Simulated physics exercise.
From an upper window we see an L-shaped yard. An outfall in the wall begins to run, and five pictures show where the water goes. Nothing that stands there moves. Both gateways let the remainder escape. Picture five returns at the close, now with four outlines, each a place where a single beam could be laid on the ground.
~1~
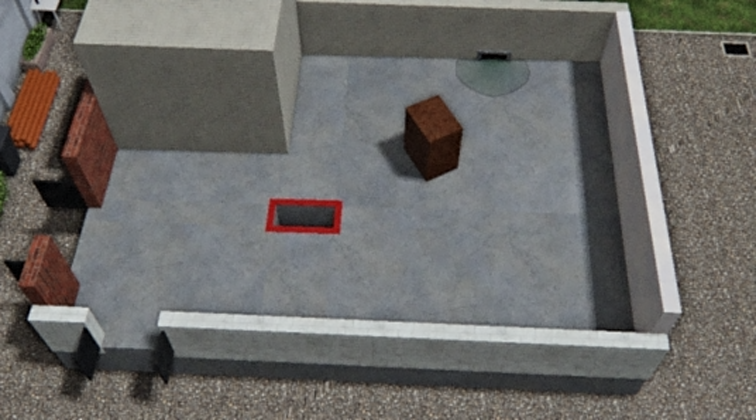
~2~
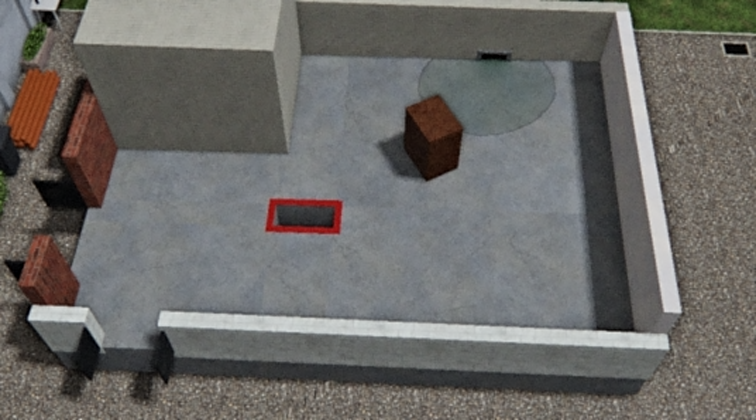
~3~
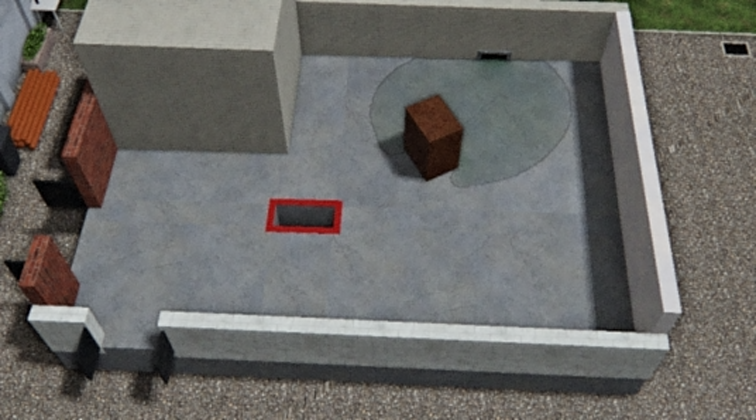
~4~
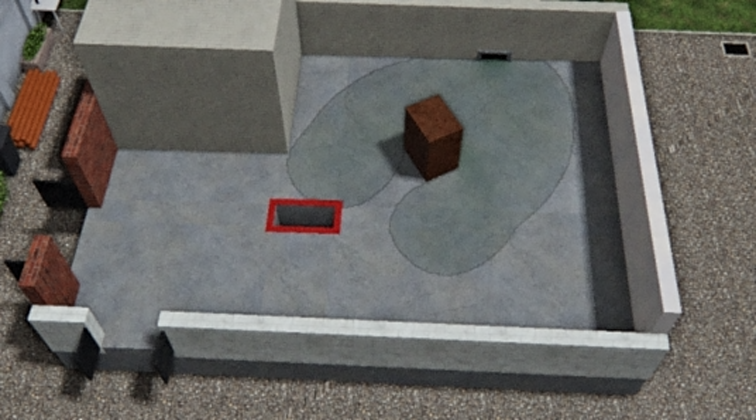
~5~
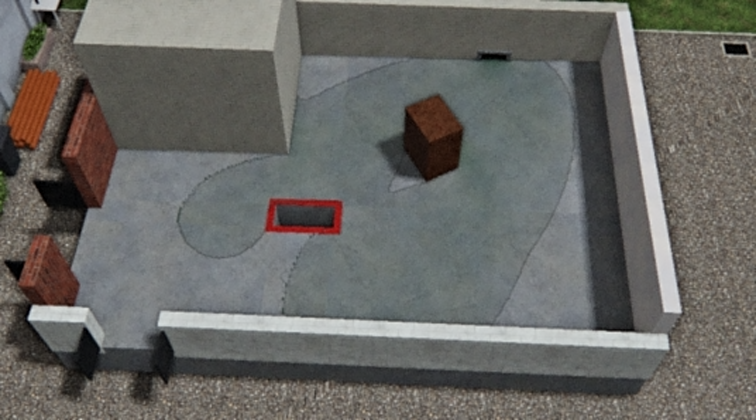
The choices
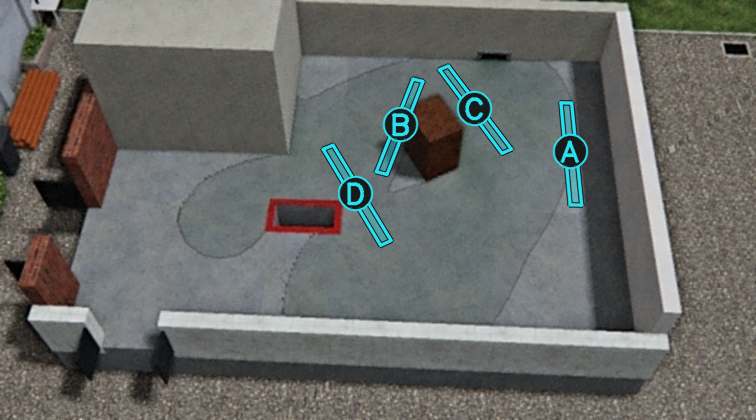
A thin sheet of water spreads across a grey walled yard, L-shaped and seen from an upper window, while the view stays still. A rusty brown block stands right of centre, a red-rimmed drain lies left of it, and reddish gates stand open at the left. From the outfall in the back wall, the water widens, passes around the block, then reaches the drain and the front wall.
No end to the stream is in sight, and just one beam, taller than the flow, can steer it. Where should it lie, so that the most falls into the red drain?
Take A.
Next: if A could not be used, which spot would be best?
D.
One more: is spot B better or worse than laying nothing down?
Spot B is worse.
On the marked copy, A from (575, 205) to (566, 102); B from (381, 173) to (418, 80); C from (443, 67) to (506, 151); D from (328, 147) to (385, 242).
For spot A, about 25 % of the stream goes into the red drain, about 75 % out by the gates.
For spot B, about 6 % of the stream goes into the red drain, about 94 % out by the gates.
For spot C, about 5 % of the stream goes into the red drain, about 95 % out by the gates.
For spot D, about 13 % of the stream goes into the red drain, about 87 % out by the gates.
